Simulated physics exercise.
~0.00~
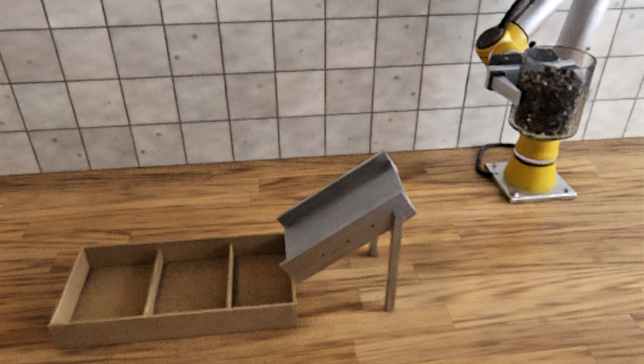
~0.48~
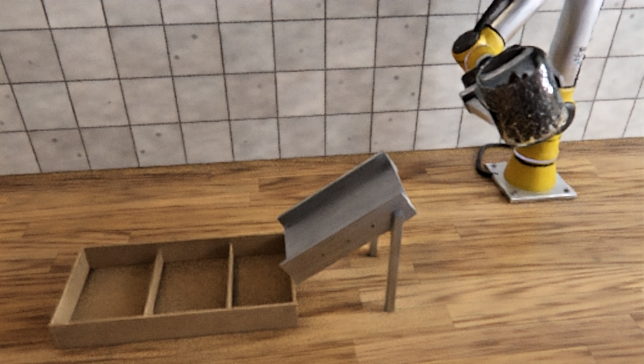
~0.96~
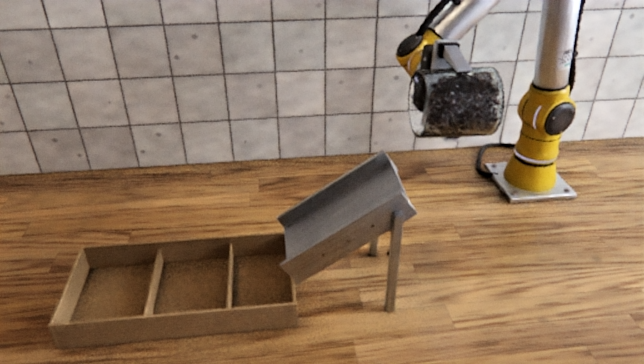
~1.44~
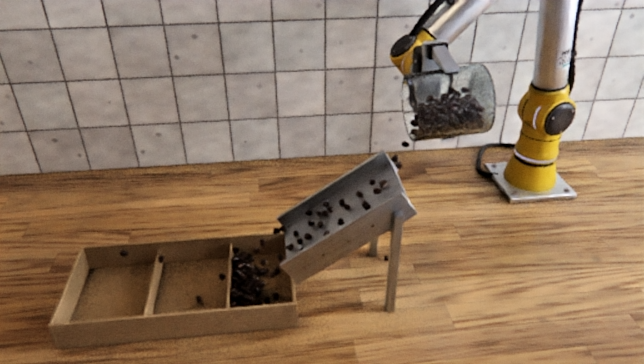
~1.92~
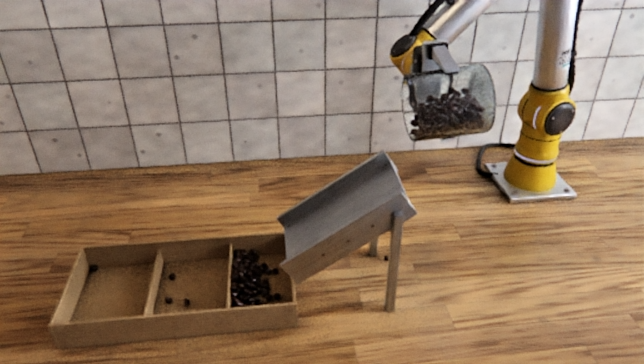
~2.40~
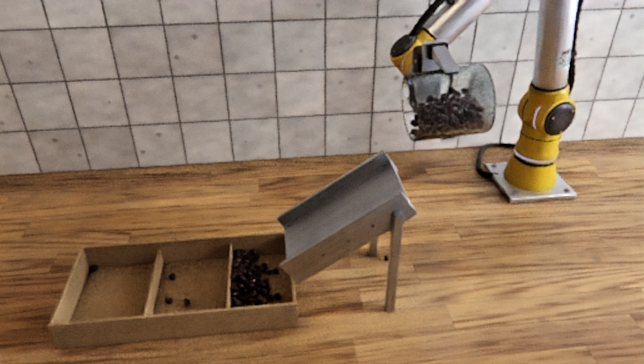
In this clip, a robot arm swings a clear tumbler of dark beans left and tips it above a sloping grey chute, sending some down into a three-part box, where most settle in the nearest section, a few land beyond, and many stay in the tumbler.
